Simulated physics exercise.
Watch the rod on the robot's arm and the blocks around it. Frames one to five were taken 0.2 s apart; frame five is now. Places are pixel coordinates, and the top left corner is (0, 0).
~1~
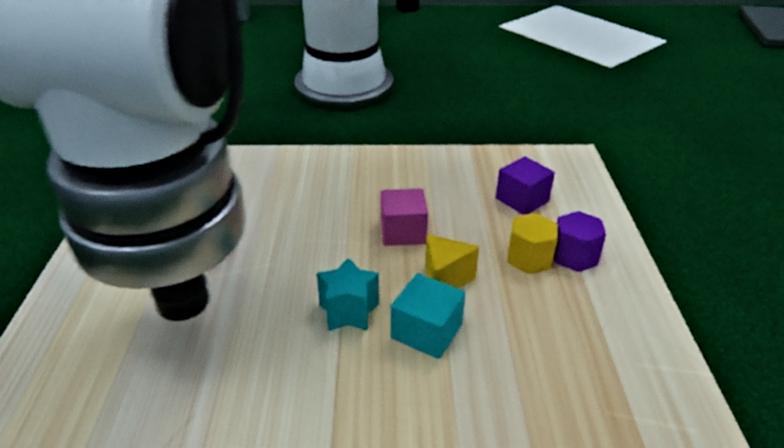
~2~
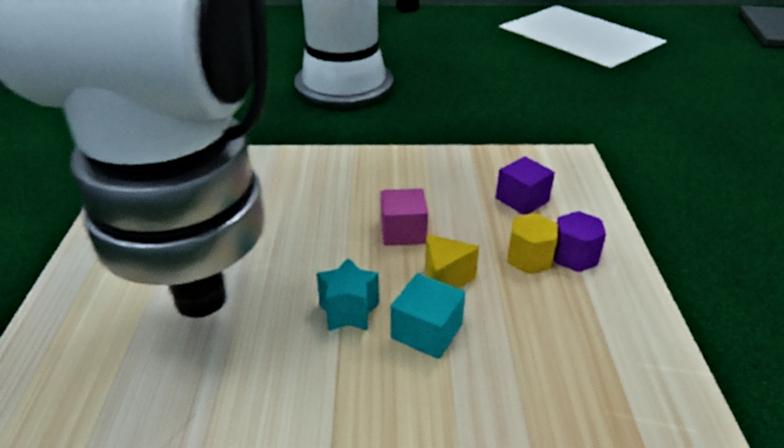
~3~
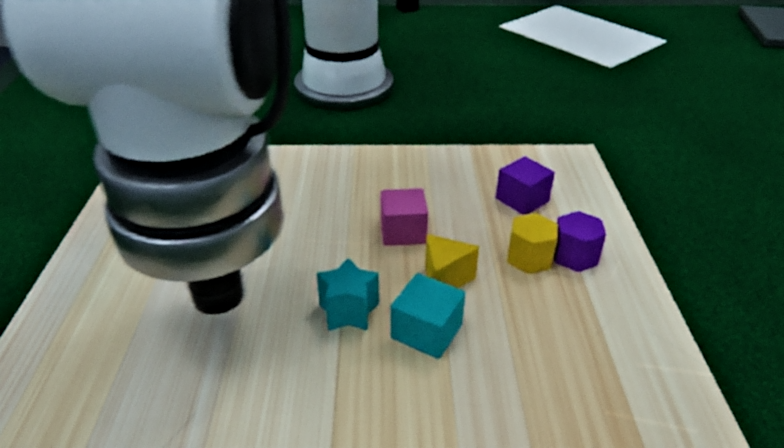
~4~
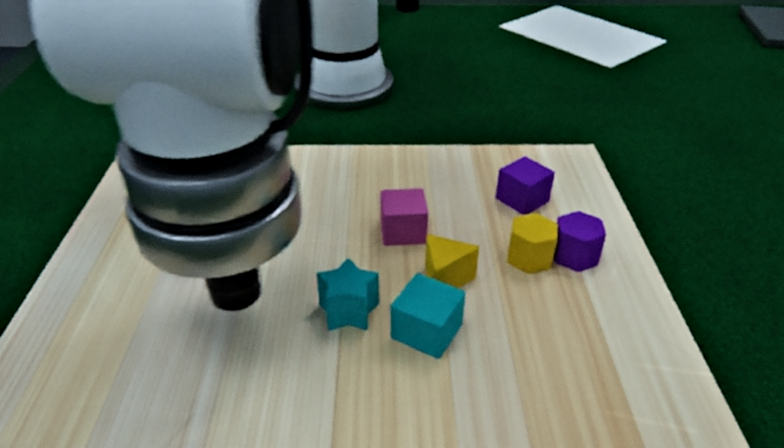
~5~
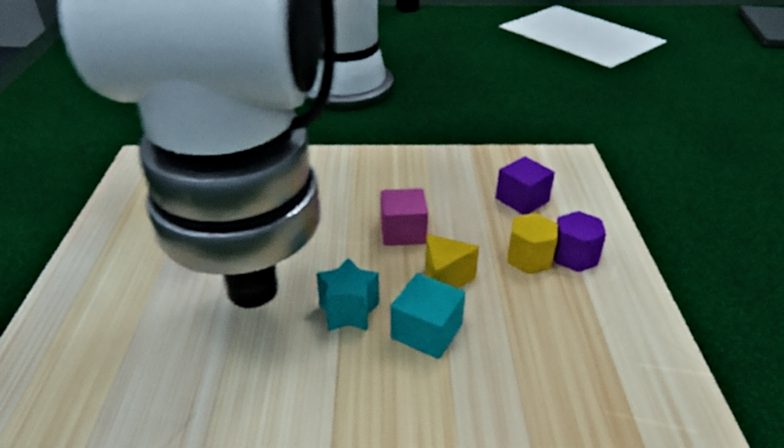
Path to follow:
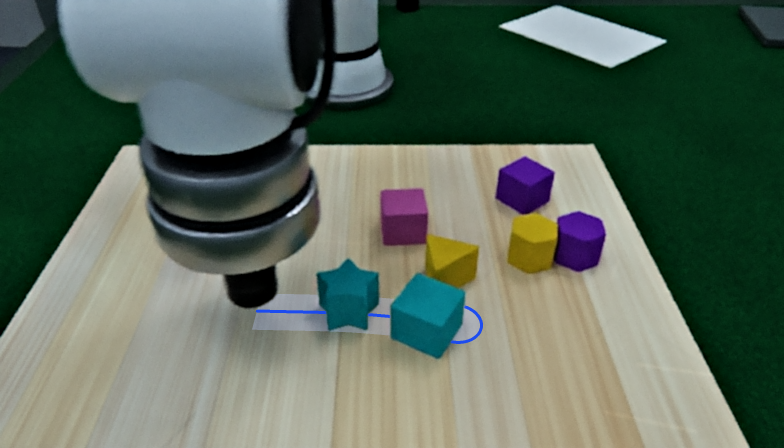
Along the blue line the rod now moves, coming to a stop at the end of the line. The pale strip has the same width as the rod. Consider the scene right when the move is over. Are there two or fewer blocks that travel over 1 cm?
My answer is no.
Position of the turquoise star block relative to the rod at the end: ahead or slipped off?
Held in front.
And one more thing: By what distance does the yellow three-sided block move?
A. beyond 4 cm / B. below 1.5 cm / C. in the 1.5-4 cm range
Choice C: In the 1.5-4 cm range.
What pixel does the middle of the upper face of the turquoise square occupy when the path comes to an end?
Close to (558, 316).
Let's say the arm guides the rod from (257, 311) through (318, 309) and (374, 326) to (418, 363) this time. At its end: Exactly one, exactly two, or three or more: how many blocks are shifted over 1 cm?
Blocks moved: Two.
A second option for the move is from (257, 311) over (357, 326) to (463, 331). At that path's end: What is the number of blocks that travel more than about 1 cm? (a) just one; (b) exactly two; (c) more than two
Choice c: More than two.
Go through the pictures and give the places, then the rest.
Lower end of the rod at (184, 304), tops of blocks, pink cylinder hidden, turquoise star block at (347, 279), turquoise square at (429, 298), yellow three-sided block at (448, 249), in the first frame.
Rod at (202, 301), blocks as before, in the second frame.
Rod at (219, 298), blocks as before, in the third frame.
Rod at (237, 295), blocks as before, in the fourth frame.
Rod at (254, 292), pink cylinder hidden, turquoise star block at (347, 279), turquoise square at (429, 298), yellow three-sided block at (448, 249), in the fifth frame.
The drawn path runs from (257, 311) over (356, 314) to (456, 323).
The first path, step by step. One third of the way, rod at (322, 293); turquoise star block at (369, 278), turned 15° clockwise.
Two thirds of the way, rod at (390, 297); turquoise star block at (437, 281), turned 15° clockwise; turquoise square at (486, 306); yellow three-sided block at (455, 249), turned 20° anticlockwise.
At the end, rod at (458, 304); pink cylinder not moved; turquoise star block at (507, 288), turned 15° clockwise; turquoise square at (558, 316); yellow three-sided block at (473, 249), turned 70° anticlockwise.
